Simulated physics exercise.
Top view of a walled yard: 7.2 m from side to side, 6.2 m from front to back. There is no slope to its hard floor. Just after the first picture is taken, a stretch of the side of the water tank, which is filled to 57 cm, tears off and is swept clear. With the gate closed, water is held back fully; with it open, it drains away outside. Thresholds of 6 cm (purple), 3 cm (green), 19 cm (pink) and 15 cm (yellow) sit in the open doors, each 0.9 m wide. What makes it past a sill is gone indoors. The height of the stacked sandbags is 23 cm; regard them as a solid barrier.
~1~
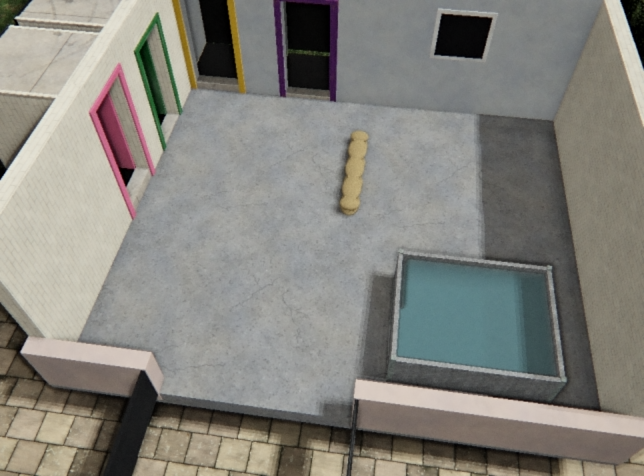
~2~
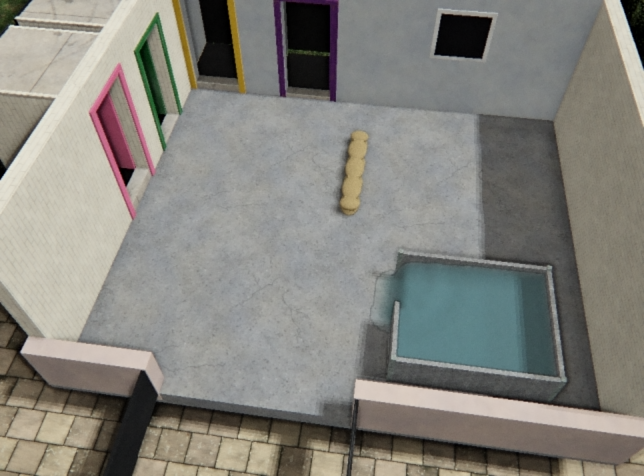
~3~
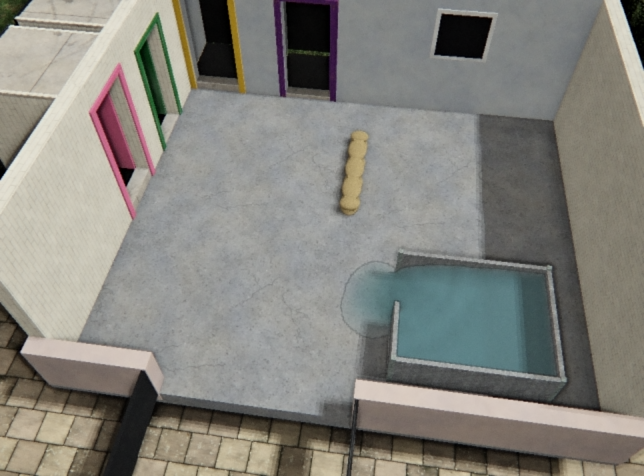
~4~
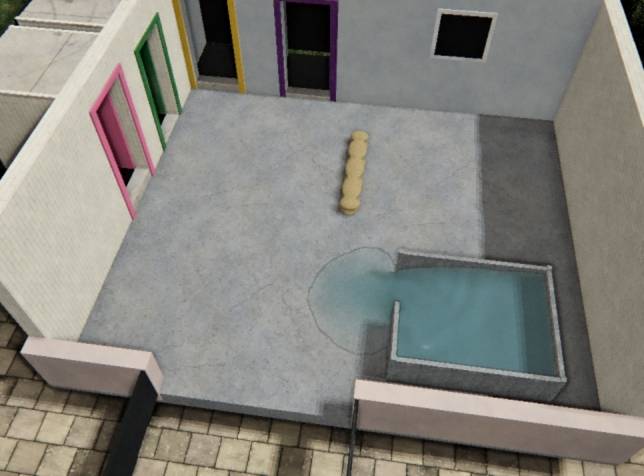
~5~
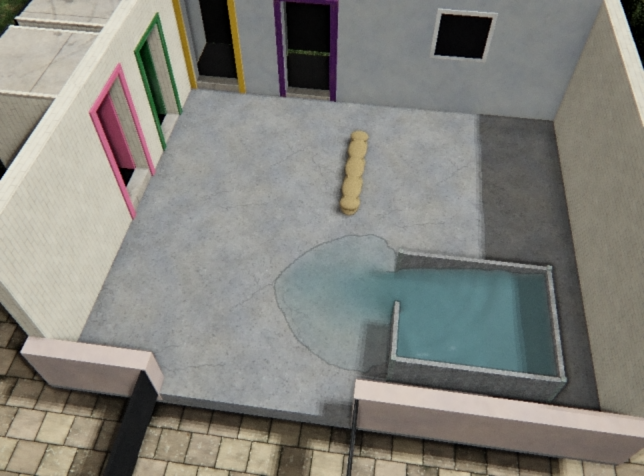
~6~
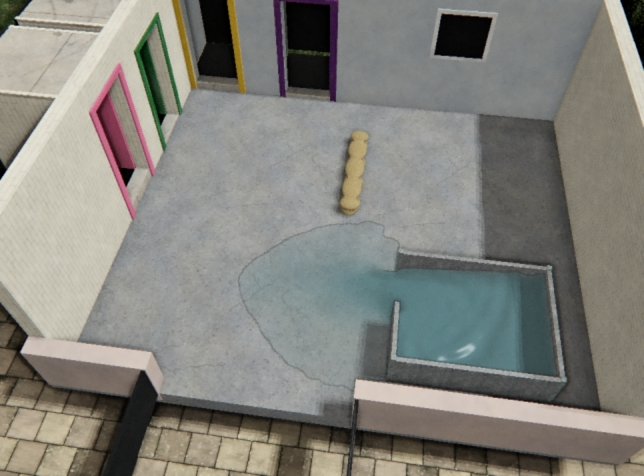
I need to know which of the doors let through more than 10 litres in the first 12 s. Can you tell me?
The purple door is going to hold within the limit; the green door is going to break the limit; the pink door is going to hold within the limit; the yellow door is going to hold within the limit.
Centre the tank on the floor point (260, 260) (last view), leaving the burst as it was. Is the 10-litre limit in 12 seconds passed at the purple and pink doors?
Purple door held, pink door exceeded.
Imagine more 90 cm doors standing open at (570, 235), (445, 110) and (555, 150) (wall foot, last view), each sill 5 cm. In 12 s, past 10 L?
Check each in turn: The first fails, the second fails, the third fails.
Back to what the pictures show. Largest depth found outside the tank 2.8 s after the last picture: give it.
18 cm or so.
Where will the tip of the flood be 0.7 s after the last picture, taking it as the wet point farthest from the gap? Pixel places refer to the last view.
Around (145, 244).
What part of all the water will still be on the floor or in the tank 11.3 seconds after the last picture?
About 80 percent of the water remains.
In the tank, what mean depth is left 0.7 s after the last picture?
Mean depth: Some 41 cm.
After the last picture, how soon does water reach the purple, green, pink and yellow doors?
Purple = 4.5 s, green = 2.0 s, pink = 1.3 s, yellow = 2.6 s.
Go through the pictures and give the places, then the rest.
In the first frame, the water tank at (474, 314) is whole and still, 57 cm deep.
In the second frame, water pours out at (398, 295) and has run 0.5 m, to (389, 276); typically 5 cm deep outside, 57 cm at the water tank's back.
In the third frame, water pours out at (398, 296) and has run 0.8 m, to (349, 315); typically 8 cm deep outside, 57 cm at the water tank's back.
In the fourth frame, the front is at (314, 303), 1.2 m from the gap at (398, 296); 1.5 m2 of floor is under water; 57 cm left at the back of the water tank.
In the fifth frame, water pours out at (398, 296) and has run 1.8 m, to (283, 279); typically 4 cm deep outside, 57 cm at the water tank's back.
In the sixth frame, the front is at (250, 272), 2.3 m from the gap at (398, 295); 3.8 m2 of floor is under water; 53 cm left at the back of the water tank.
Then, 0.7 s after the last picture water covers 25 % of the floor and is deepest (31 cm) near (388, 292); purple door not reached, green door not reached, pink door not reached, yellow door not reached.
Then, 1.5 s after the last picture water covers 40 % of the floor and is deepest (25 cm) near (388, 292); purple door not reached, green door not reached, pink door 14 cm at the sill, 0 L in, yellow door not reached.
Then, 2.8 s after the last picture water covers 45 % of the floor and is deepest (18 cm) near (388, 292); purple door not reached, green door 9 cm at the sill, 11 L in, pink door 13 cm at the sill, 0 L in, yellow door 2 cm at the sill, 0 L in.
Then, 6.3 s after the last picture water covers 55 % of the floor and is deepest (10 cm) near (179, 118); purple door 5 cm at the sill, 0 L in, green door 7 cm at the sill, 42 L in, pink door 8 cm at the sill, 0 L in, yellow door 10 cm at the sill, 2 L in.
Then, 11.3 s after the last picture water covers 75 % of the floor and is deepest (7 cm) near (544, 134); purple door 5 cm at the sill, 1 L in, green door 7 cm at the sill, 90 L in, pink door 5 cm at the sill, 0 L in, yellow door 6 cm at the sill, 2 L in.
